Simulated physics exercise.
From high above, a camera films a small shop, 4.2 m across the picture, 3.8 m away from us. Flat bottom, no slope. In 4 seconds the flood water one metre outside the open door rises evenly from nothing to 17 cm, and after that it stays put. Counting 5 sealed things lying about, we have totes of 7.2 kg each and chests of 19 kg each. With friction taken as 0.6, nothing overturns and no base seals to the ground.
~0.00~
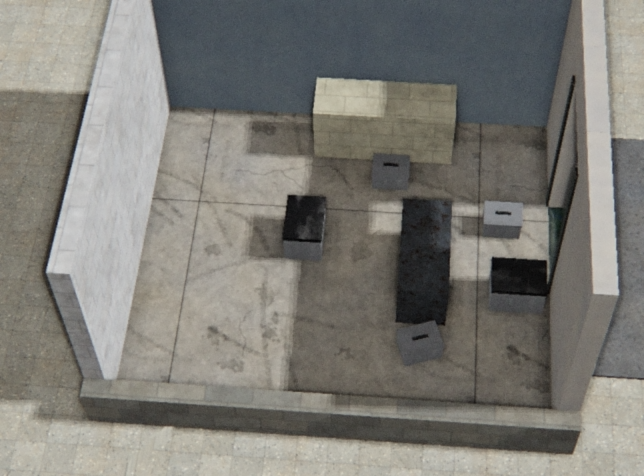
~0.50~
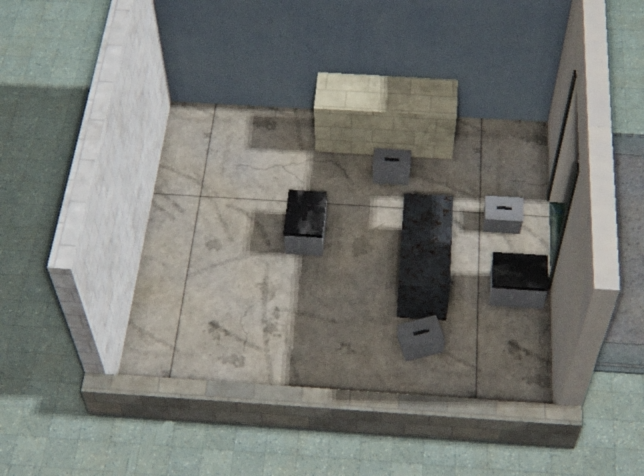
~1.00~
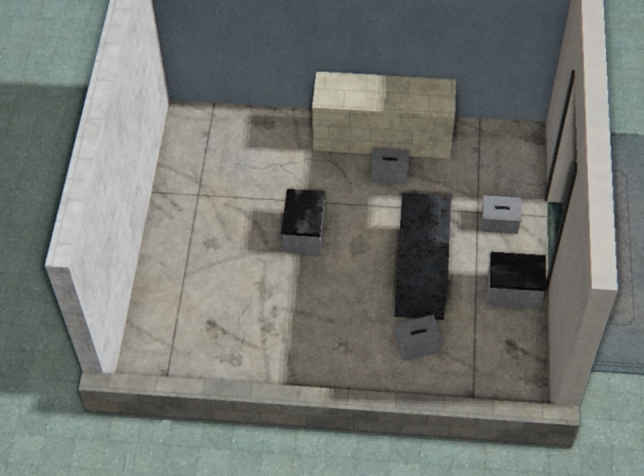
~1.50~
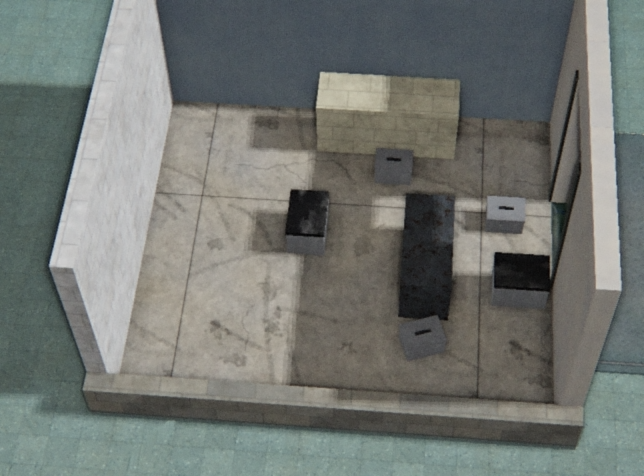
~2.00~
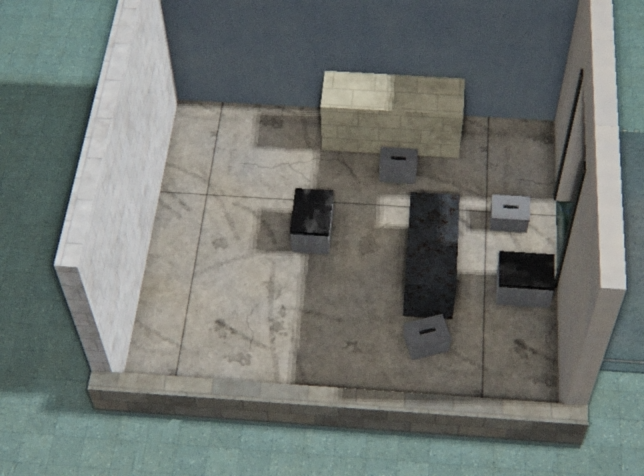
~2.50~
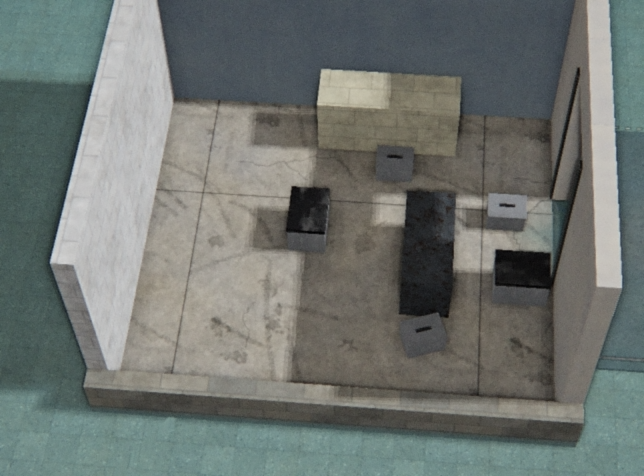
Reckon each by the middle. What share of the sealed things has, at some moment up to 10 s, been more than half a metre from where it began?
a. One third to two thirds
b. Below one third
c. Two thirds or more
The answer is a.
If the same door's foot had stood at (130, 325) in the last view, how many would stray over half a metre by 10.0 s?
In that case the number is 1.
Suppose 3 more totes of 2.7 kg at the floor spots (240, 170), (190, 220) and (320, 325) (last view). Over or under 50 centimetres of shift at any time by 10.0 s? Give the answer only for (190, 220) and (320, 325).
One by one: Below; below.
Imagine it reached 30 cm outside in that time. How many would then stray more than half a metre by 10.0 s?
In that case the number is 3.
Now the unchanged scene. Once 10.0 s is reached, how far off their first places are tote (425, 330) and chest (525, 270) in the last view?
0 cm and 0 cm respectively.
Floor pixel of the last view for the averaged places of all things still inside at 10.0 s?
The average lands around (348, 248).
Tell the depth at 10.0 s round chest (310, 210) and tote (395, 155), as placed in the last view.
Close to 4 and 5 centimetres.
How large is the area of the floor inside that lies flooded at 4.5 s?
Around 3.5 m2 of it.
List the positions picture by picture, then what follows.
In the first frame, a tote at (420, 338), on the bottom; a chest at (519, 275) rests on the ground; water covers 0.0 m2; 0 of 5 have shifted.
In the second frame, a tote at (421, 333), on the bottom; a chest at (520, 270) rests on the ground; 0.0 m2 under water; 0 of 5 have shifted.
In the third frame, a tote at (419, 332), on the bottom; a chest at (518, 270), on the bottom; water covers 0.0 m2; 0 of 5 have shifted.
In the fourth frame, a tote at (423, 332), on the bottom; a chest at (522, 270), on the bottom; water covers 0.0 m2; 0 of 5 have shifted.
In the fifth frame, a tote at (428, 331), on the bottom; a chest at (527, 269) rests on the ground; water covers 0.0 m2; 0 of 5 have shifted.
In the sixth frame, a tote at (424, 330), on the bottom; a chest at (523, 268), on the bottom; water covers 0.2 m2; 0 of 5 have shifted.
After 3.5 s 0 of 5 are over 50 cm from their spots; 0 afloat.
After 4.5 s 1 of 5 are over 50 cm from their spots; 0 afloat.
After 7.0 s 2 of 5 are over 50 cm from their spots; 1 afloat.
After 10.0 s 2 of 5 are over 50 cm from their spots, and 2 have been at some point; 1 afloat.
